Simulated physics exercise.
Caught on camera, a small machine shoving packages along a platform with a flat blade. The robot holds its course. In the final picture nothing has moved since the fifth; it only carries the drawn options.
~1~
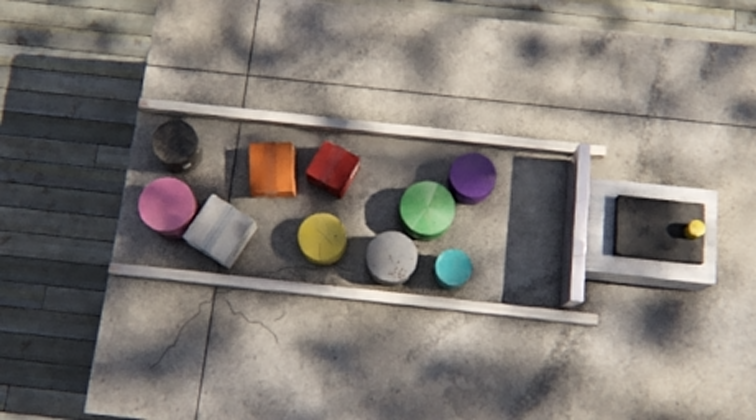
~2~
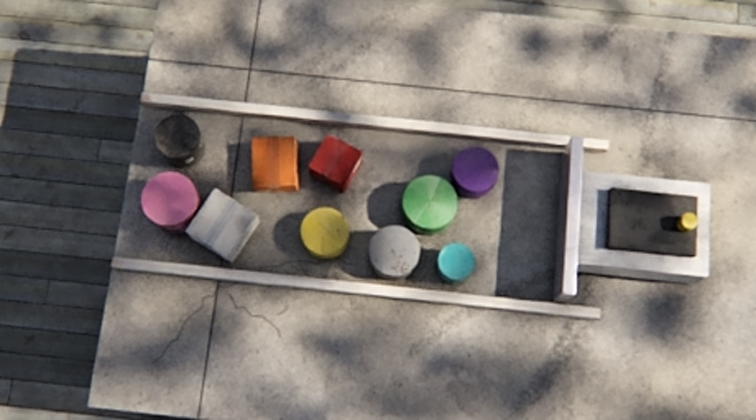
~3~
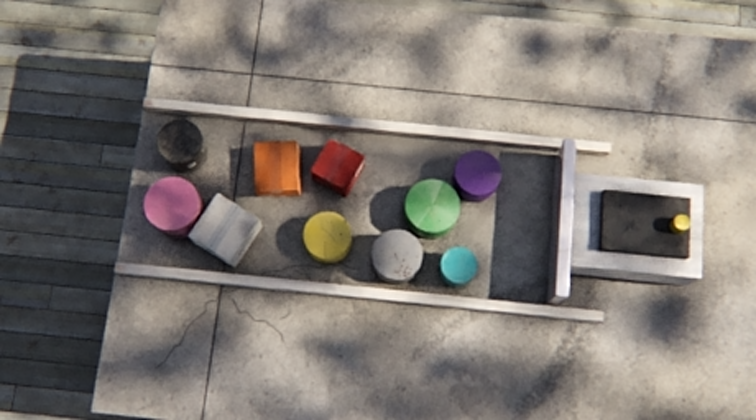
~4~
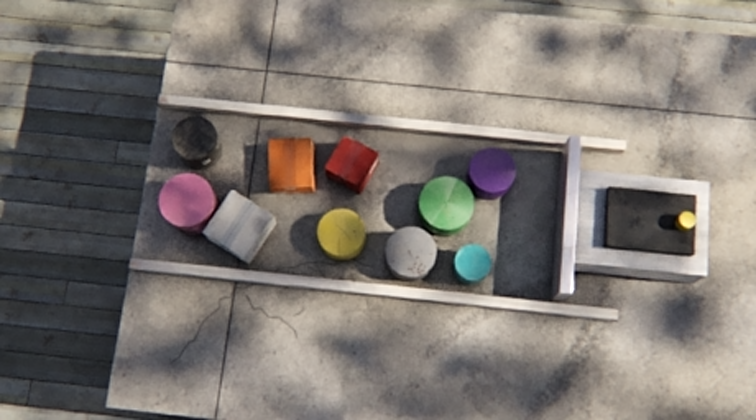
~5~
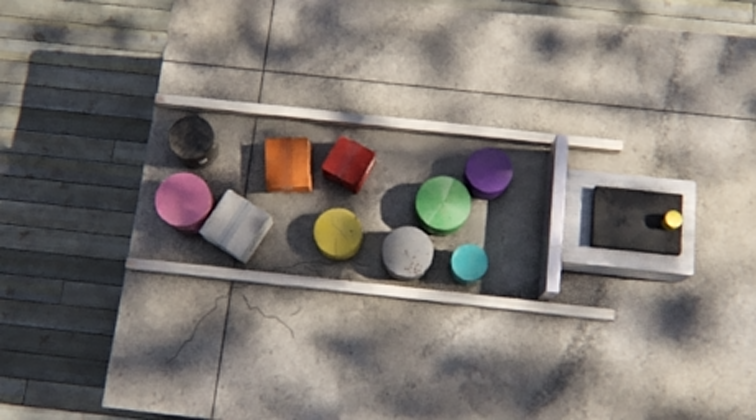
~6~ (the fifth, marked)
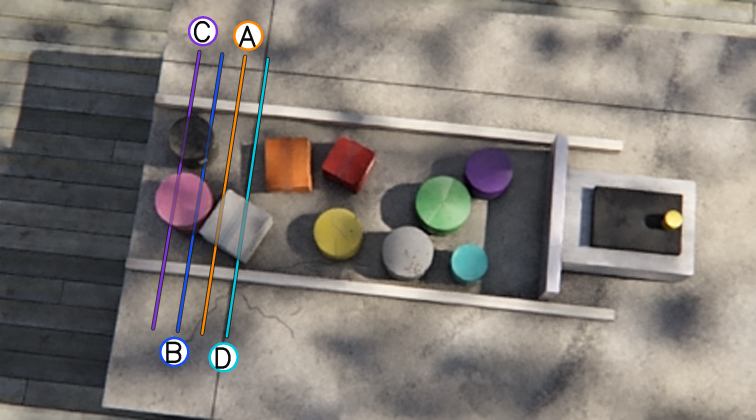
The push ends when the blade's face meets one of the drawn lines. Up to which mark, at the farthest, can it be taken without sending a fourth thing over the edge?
No farther than D.
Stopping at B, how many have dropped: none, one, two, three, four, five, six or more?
Six or more.
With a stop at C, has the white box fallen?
Yes.
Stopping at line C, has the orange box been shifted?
By then, yes.
On the marked copy, A at (224, 190); B at (201, 188); C at (177, 185); D at (248, 193).
Taking D. A third of the way, robot (516, 207); turquoise pail (413, 263); purple canister (418, 158).
Two thirds of the way, robot (403, 196); black pail (181, 144); pink pail (172, 200).
When it is over, robot (317, 187); black pail over the edge; pink pail over the edge; two fallen.
As for the rest, A drops four; B drops six; C drops seven.
